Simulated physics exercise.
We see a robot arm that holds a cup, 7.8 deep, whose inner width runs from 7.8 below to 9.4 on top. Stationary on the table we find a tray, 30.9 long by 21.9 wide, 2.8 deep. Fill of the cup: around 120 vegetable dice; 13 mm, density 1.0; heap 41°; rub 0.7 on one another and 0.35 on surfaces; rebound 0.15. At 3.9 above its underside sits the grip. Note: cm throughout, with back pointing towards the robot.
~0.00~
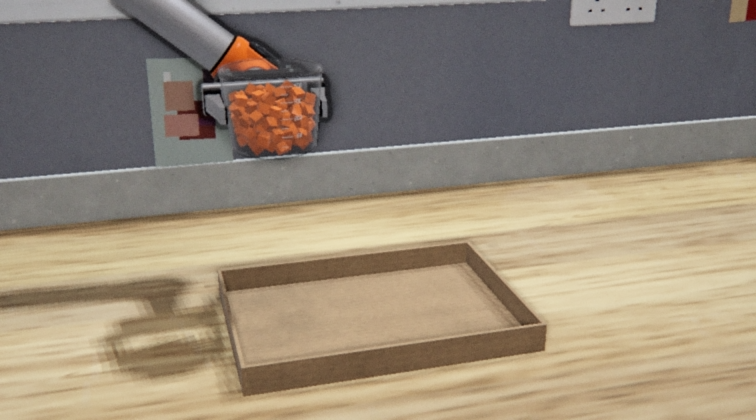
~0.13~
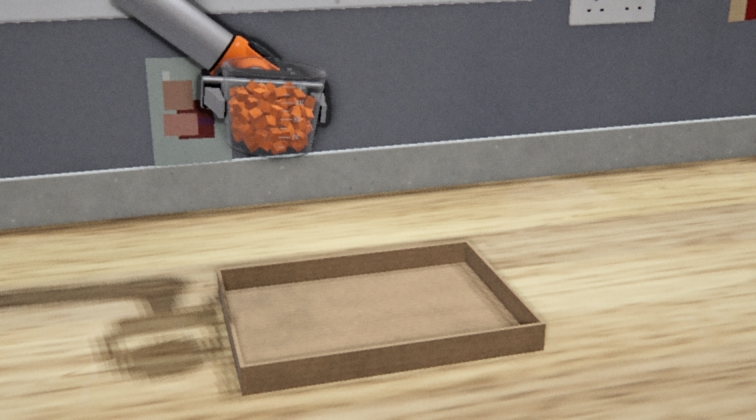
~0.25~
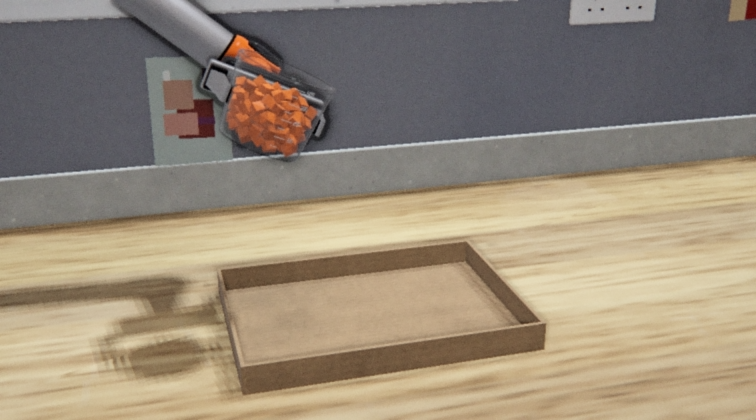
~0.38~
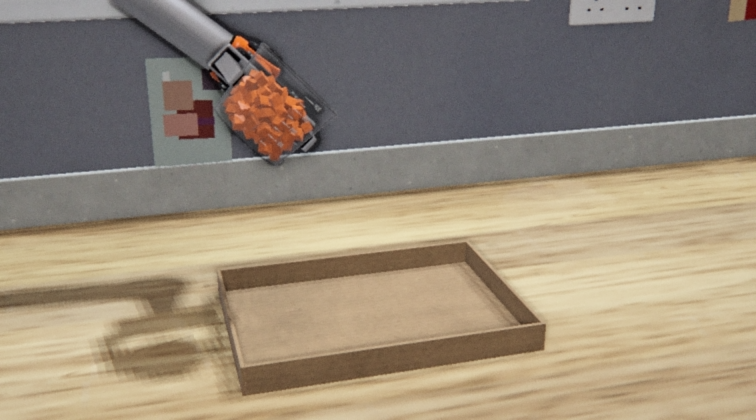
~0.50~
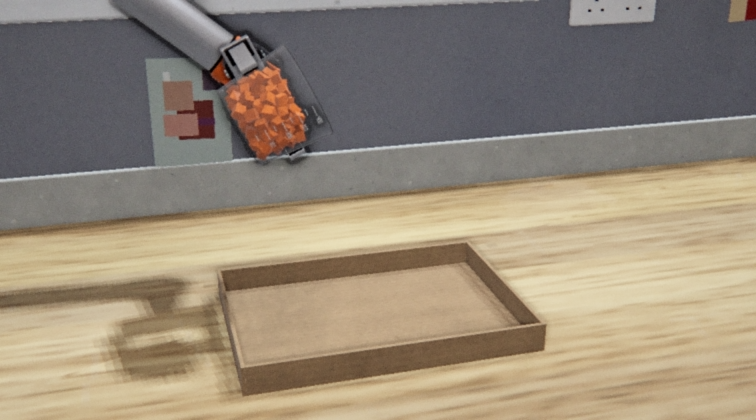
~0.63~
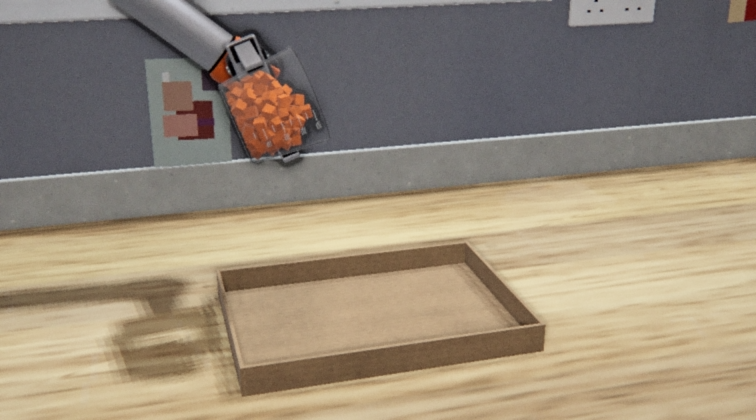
Above a wooden table with an empty tray, a robot arm steadily tilts a clear cup of orange pieces.
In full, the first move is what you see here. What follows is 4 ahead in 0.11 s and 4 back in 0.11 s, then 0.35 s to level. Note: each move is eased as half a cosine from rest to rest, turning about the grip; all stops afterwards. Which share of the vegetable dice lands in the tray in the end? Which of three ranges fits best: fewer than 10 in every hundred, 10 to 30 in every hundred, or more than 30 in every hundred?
More than 30 in every hundred.
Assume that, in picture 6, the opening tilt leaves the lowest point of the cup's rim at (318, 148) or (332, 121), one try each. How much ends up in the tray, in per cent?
Close to 80 percent for the first and close to 20 percent for the second.
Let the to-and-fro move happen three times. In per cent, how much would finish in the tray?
Then about 70 per cent.
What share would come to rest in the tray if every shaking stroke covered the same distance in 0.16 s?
I'd expect close to 20 in a hundred.
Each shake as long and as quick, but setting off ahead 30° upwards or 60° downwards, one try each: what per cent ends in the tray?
Try one gives about 55 in a hundred, try two about 5 in a hundred.
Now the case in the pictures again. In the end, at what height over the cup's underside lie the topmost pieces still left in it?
Height at rest: Approx. 5.5 cm.
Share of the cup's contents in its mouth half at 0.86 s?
65 %.
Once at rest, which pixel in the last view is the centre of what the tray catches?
Approximately (415, 303) in pixels.
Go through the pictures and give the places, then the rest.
The first picture shows cup middle at (273, 110), level; upper third of the load around (270, 102), from x 235 to 310, top at y 90; 120 in the cup.
The second picture shows cup middle at (272, 109), tilted 7° forward; upper third of the load around (267, 103), from x 235 to 310, top at y 90.
The third picture shows cup middle at (272, 109), tilted 25° forward; upper third of the load around (260, 97), from x 235 to 310, top at y 85.
The fourth picture shows cup middle at (272, 109), tilted 46° forward; upper third of the load around (257, 96), from x 230 to 305, top at y 75.
The fifth picture shows cup middle at (272, 110), tilted 64° forward; upper third of the load around (261, 93), from x 235 to 300, top at y 75.
The sixth picture shows cup middle at (272, 110), tilted 71° forward; upper third of the load around (260, 95), from x 235 to 305, top at y 75; 120 in the cup.
After 0.86 s, tilted 71° forward, highest piece 26 above the table; 82 in the cup, 38 in flight or on a rim.
After 1.09 s, tilted 17° forward, highest piece 28 above the table; 69 in the cup, 49 in the tray, 2 in flight or on a rim.
After 1.40 s, level, highest piece 27 above the table; 69 in the cup, 51 in the tray.
After 2.45 s, level, highest piece 27 above the table; 69 in the cup, 51 in the tray.
At rest, 69 in the cup, 51 in the tray. That is 42 % in the tray.
